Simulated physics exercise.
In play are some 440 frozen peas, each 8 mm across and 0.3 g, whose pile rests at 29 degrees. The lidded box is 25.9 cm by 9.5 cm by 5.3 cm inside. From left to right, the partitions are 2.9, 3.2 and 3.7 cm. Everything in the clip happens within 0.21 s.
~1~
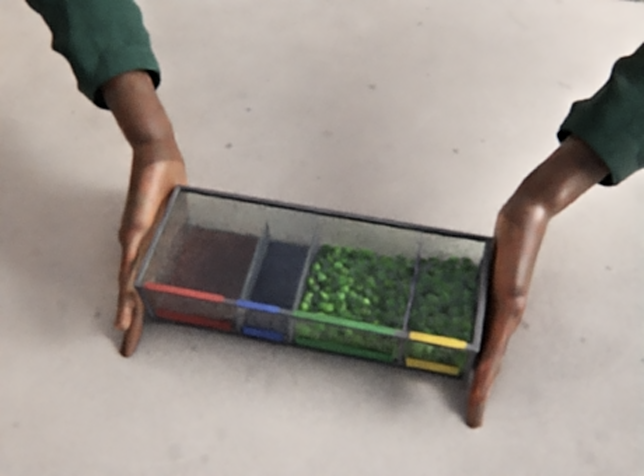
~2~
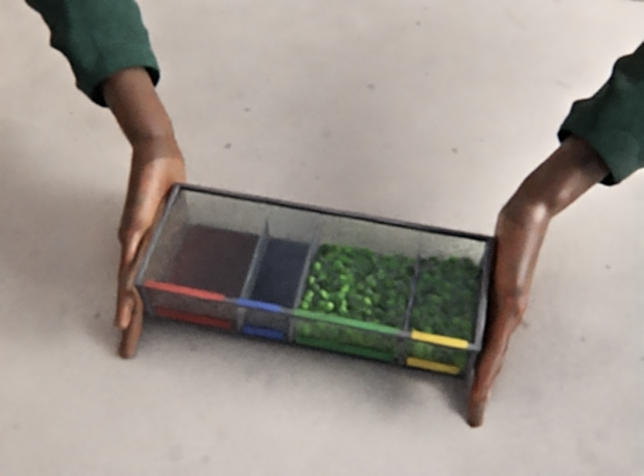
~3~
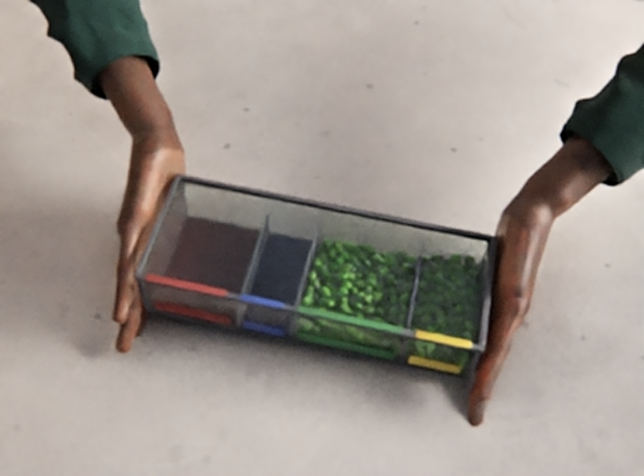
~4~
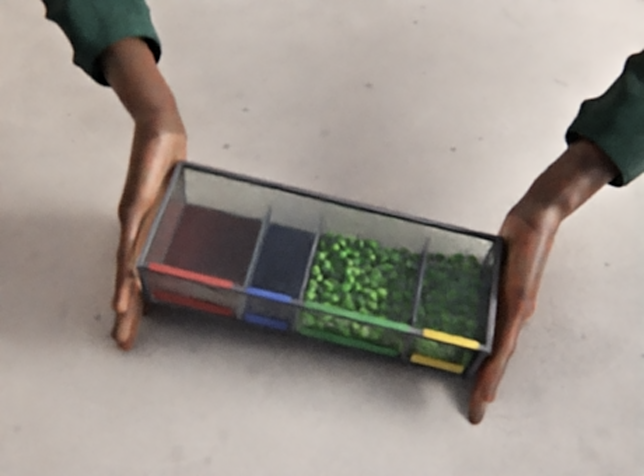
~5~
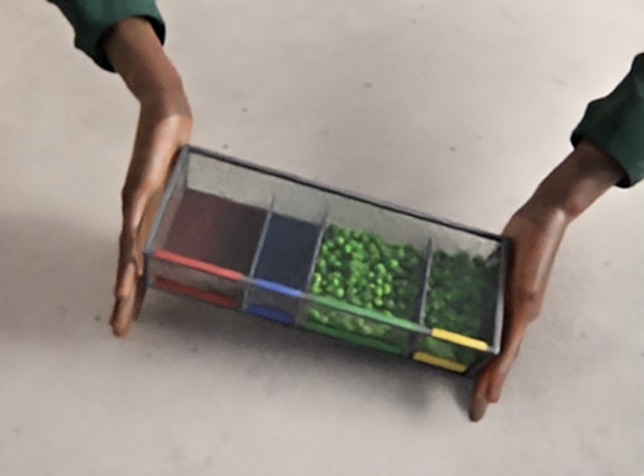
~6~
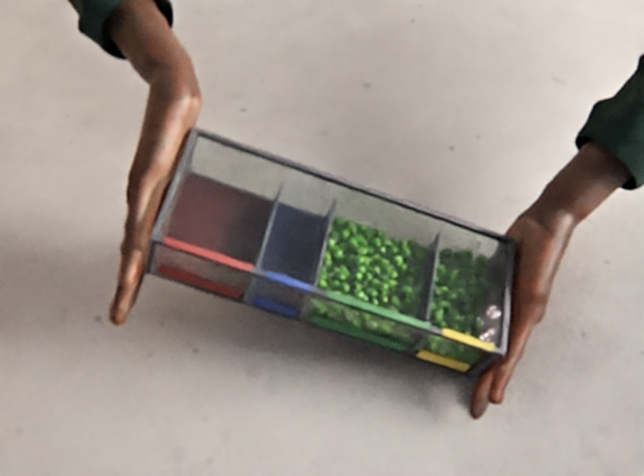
On a pale, smooth surface, two hands in dark green sleeves hold a clear, four-part box with green peas in the two right sections, the left ones holding none. The left hand gradually raises its end while the right stays low, leaving the box slanting moderately down to the right.
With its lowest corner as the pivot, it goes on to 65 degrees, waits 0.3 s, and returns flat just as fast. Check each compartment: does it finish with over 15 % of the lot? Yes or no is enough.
Red compartment, no; blue compartment, no; green compartment, yes; yellow compartment, yes.
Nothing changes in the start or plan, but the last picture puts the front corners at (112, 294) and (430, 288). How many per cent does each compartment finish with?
Final per cent - red: 20; blue: 10; green: 40; yellow: 30.
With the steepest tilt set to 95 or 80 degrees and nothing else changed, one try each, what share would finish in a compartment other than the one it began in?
Roughly 10 percent for the first try and 15 percent for the second.
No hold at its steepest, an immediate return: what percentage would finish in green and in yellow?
Then, in per cent: Green 50, yellow 50.
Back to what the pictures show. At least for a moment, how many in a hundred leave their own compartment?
I'd put it at some 10 percent of the pieces.
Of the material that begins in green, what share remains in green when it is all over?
Something like 90 in a hundred.
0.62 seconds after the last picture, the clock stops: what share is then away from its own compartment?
5 %.
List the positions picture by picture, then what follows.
Box tilt 0 degrees, front corners at (140, 284) and (473, 347); green 60 %, yellow 40 %, in the first picture.
Box tilt 1 degrees, front corners at (140, 282) and (475, 346), in the second picture.
Box tilt 3 degrees, front corners at (140, 275) and (479, 346), lowest corner right front, in the third picture.
Box tilt 8 degrees, front corners at (143, 264) and (485, 347), lowest corner right front, in the fourth picture.
Box tilt 13 degrees, front corners at (148, 250) and (492, 348), lowest corner right front, in the fifth picture.
Box tilt 18 degrees, front corners at (157, 237) and (499, 350), lowest corner right front; green 60 %, yellow 40 %, in the sixth picture.
Then, 0.62 s after the last picture, tilt 65 degrees; green 50 %, yellow 50 %.
Then, 1.03 s after the last picture, tilt 36 degrees; green 50 %, yellow 50 %.
Then, 1.53 s after the last picture, tilt 0 degrees; green 50 %, yellow 50 %.
In the end, red 0 %, blue 0 %, green 50 %, yellow 50 %.
